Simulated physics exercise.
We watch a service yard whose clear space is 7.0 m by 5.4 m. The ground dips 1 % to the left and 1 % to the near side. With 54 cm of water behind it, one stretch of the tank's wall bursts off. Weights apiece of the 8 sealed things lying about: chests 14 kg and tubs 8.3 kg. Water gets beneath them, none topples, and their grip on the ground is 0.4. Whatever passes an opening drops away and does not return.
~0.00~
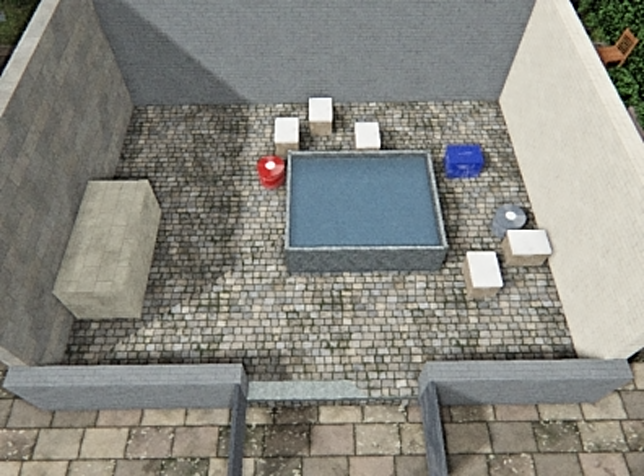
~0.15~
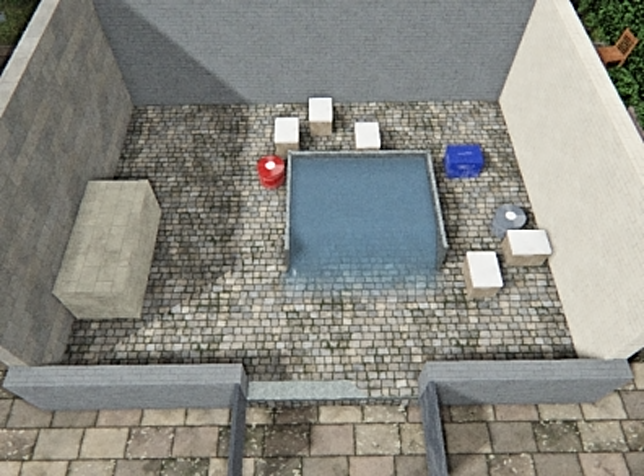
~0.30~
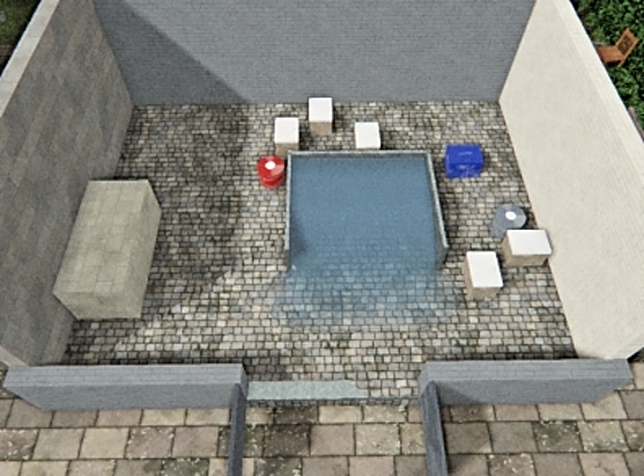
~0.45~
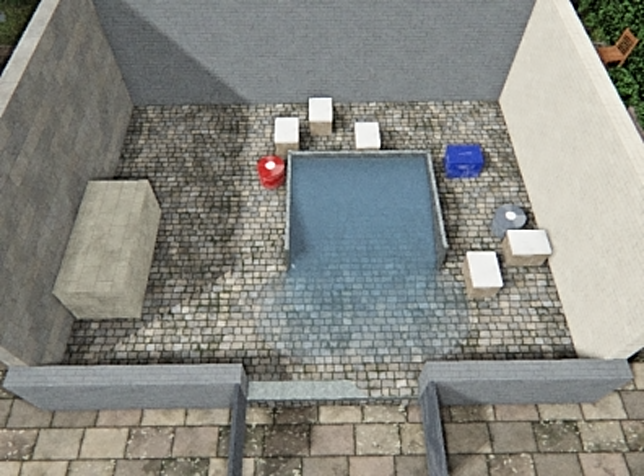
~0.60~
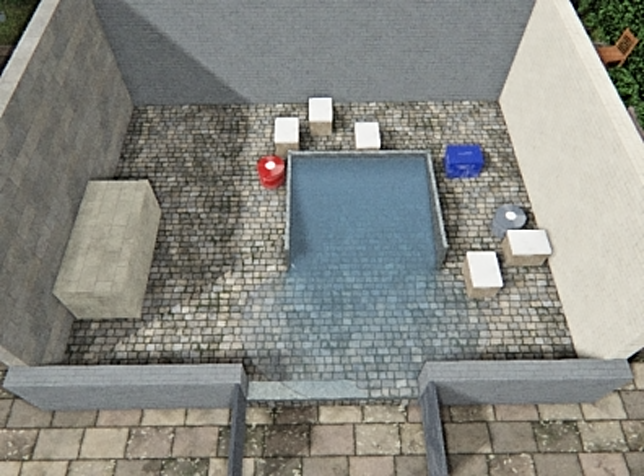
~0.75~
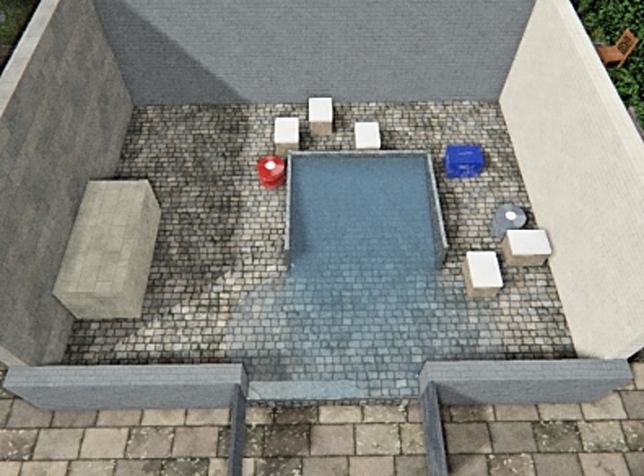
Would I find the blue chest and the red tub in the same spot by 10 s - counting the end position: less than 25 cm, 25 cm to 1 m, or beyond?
The blue chest barely shifts, the red tub holds its place.
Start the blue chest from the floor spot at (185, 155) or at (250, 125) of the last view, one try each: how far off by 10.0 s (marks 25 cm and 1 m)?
In that order: It stays put; it holds its place.
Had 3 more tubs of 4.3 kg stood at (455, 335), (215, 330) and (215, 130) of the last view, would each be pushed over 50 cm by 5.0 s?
In that order: Over, more, under.
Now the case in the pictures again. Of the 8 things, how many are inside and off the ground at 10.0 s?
I count 0.
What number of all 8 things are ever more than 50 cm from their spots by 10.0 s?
2 of them.
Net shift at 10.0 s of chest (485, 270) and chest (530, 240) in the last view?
In that order: 0 cm, 100 cm.
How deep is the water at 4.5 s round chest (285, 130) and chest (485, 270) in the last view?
About 0 and 4 cm.
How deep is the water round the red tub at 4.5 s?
About 0 cm.
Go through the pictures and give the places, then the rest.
The first frame shows the blue chest at (465, 154), on the bottom; the red tub at (271, 166), on the bottom; 4.0 m2 under water; 0 of 8 have shifted.
The second frame shows the blue chest at (465, 154) rests on the ground; the red tub at (271, 166), on the bottom; water covers 5.1 m2; 0 of 8 have shifted.
The third frame shows the blue chest at (465, 154) rests on the ground; the red tub at (271, 166), on the bottom; water covers 6.4 m2; 0 of 8 have shifted.
The fourth frame shows the blue chest at (465, 154), on the bottom; the red tub at (271, 166) rests on the ground; water covers 7.9 m2; 0 of 8 have shifted.
The fifth frame shows the blue chest at (465, 154) rests on the ground; the red tub at (271, 166), on the bottom; 9.6 m2 under water; 0 of 8 have shifted.
The sixth frame shows the blue chest at (465, 154) rests on the ground; the red tub at (271, 166), on the bottom; water covers 10.3 m2; 0 of 8 have shifted.
After 2.0 s the blue chest is near (465, 154), 0.0 m from its start, aground; the red tub is near (271, 166), 0.0 m from its start, aground; 0 of 8 are out; 0 afloat.
After 4.5 s the blue chest is near (465, 154), 0.0 m from its start, aground; the red tub is near (271, 166), 0.0 m from its start, aground; 0 of 8 are out; 0 afloat.
After 7.0 s the blue chest is near (464, 151), 0.1 m from its start, aground; the red tub is near (271, 166), 0.0 m from its start, aground; 0 of 8 are out; 0 afloat.
After 10.0 s the blue chest is near (464, 151), 0.1 m from its start, aground; the red tub is near (271, 166), 0.0 m from its start, aground; 0 of 8 are out; 0 afloat.
